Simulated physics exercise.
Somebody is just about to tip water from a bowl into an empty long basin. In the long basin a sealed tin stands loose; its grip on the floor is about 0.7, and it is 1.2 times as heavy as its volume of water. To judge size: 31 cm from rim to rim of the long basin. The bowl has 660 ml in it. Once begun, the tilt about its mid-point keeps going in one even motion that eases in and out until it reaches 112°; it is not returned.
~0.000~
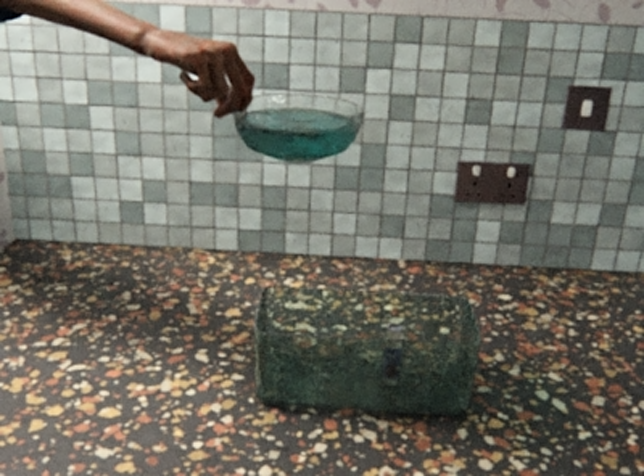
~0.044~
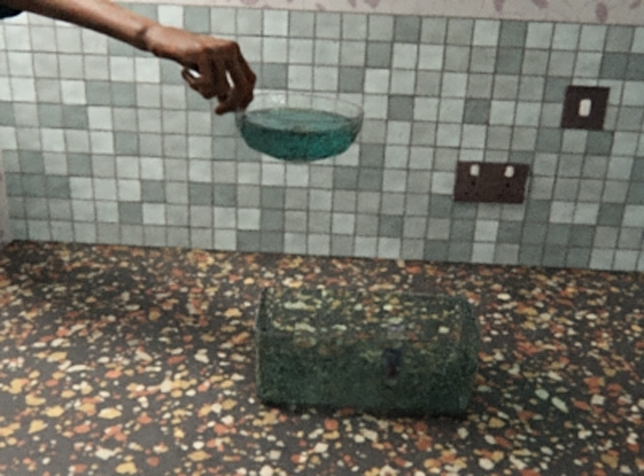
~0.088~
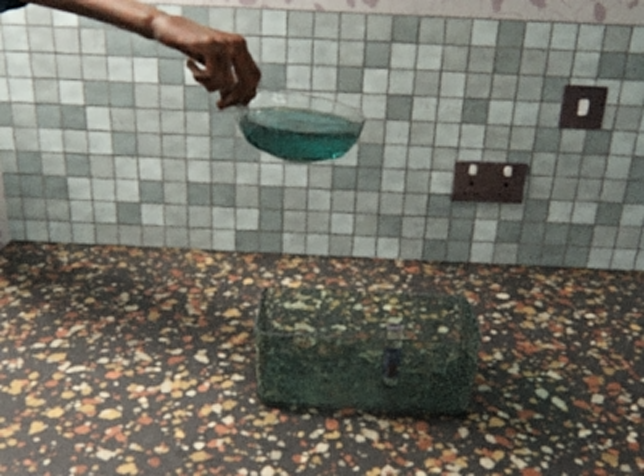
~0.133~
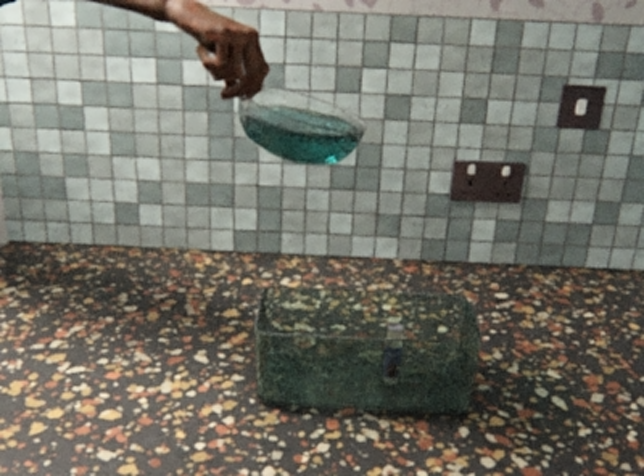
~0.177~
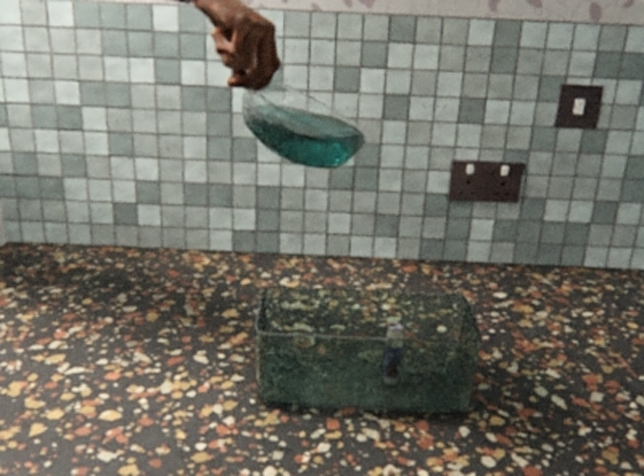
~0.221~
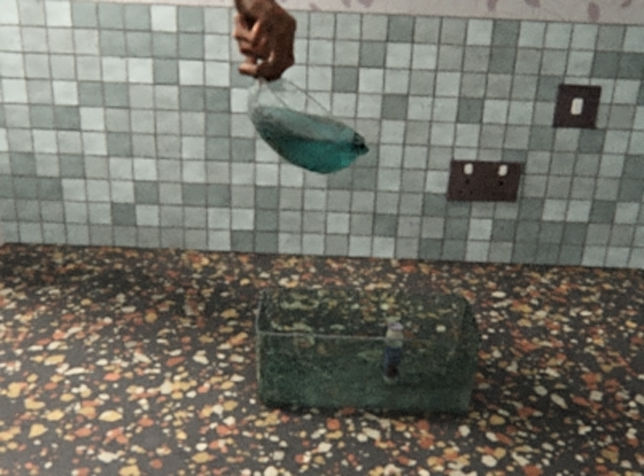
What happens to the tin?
I expect it will stay vertical.
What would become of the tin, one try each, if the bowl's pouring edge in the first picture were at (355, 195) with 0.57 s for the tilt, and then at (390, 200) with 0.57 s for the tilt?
The tin overturns the first time and stays vertical the second time.
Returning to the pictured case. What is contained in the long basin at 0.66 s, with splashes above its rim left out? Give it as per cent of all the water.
Roughly 86 %.
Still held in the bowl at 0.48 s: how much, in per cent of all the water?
About 2 per cent.
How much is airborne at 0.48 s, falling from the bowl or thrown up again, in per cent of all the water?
Share: Roughly 78 per cent.
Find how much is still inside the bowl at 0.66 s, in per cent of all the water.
Roughly 0 percent remains.
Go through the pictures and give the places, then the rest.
In the first frame, it leans 0°; its right rim is at (362, 112); the water meets the walls at (238, 116) and (358, 123); the long basin's rim runs from (259, 309) to (474, 321); the tin's top is at (395, 330).
In the second frame, it leans 2°; its right rim is at (363, 113); the water meets the walls at (239, 116) and (359, 124).
In the third frame, it leans 6°; its right rim is at (364, 119); the water meets the walls at (240, 113) and (360, 126).
In the fourth frame, it leans 15°; its right rim is at (365, 128); the water meets the walls at (242, 111) and (361, 130).
In the fifth frame, it leans 25°; its right rim is at (364, 139); the water meets the walls at (246, 109) and (364, 133).
In the sixth frame, it leans 37°; its right rim is at (360, 152); the water meets the walls at (252, 109) and (345, 132); 7 per cent is over the edge.
After 0.48 s the tilt is 105° and 2 per cent is still to pour; the tin stands where it began.
After 0.66 s the tilt is 112° and 0 per cent is still to pour; the tin stands where it began.
After 0.86 s the tilt is 112° and 0 per cent is still to pour; the tin leans 5°.
After 1.07 s the tilt is 112° and 0 per cent is still to pour; the tin stands where it began.
In the end the tin stands where it began.
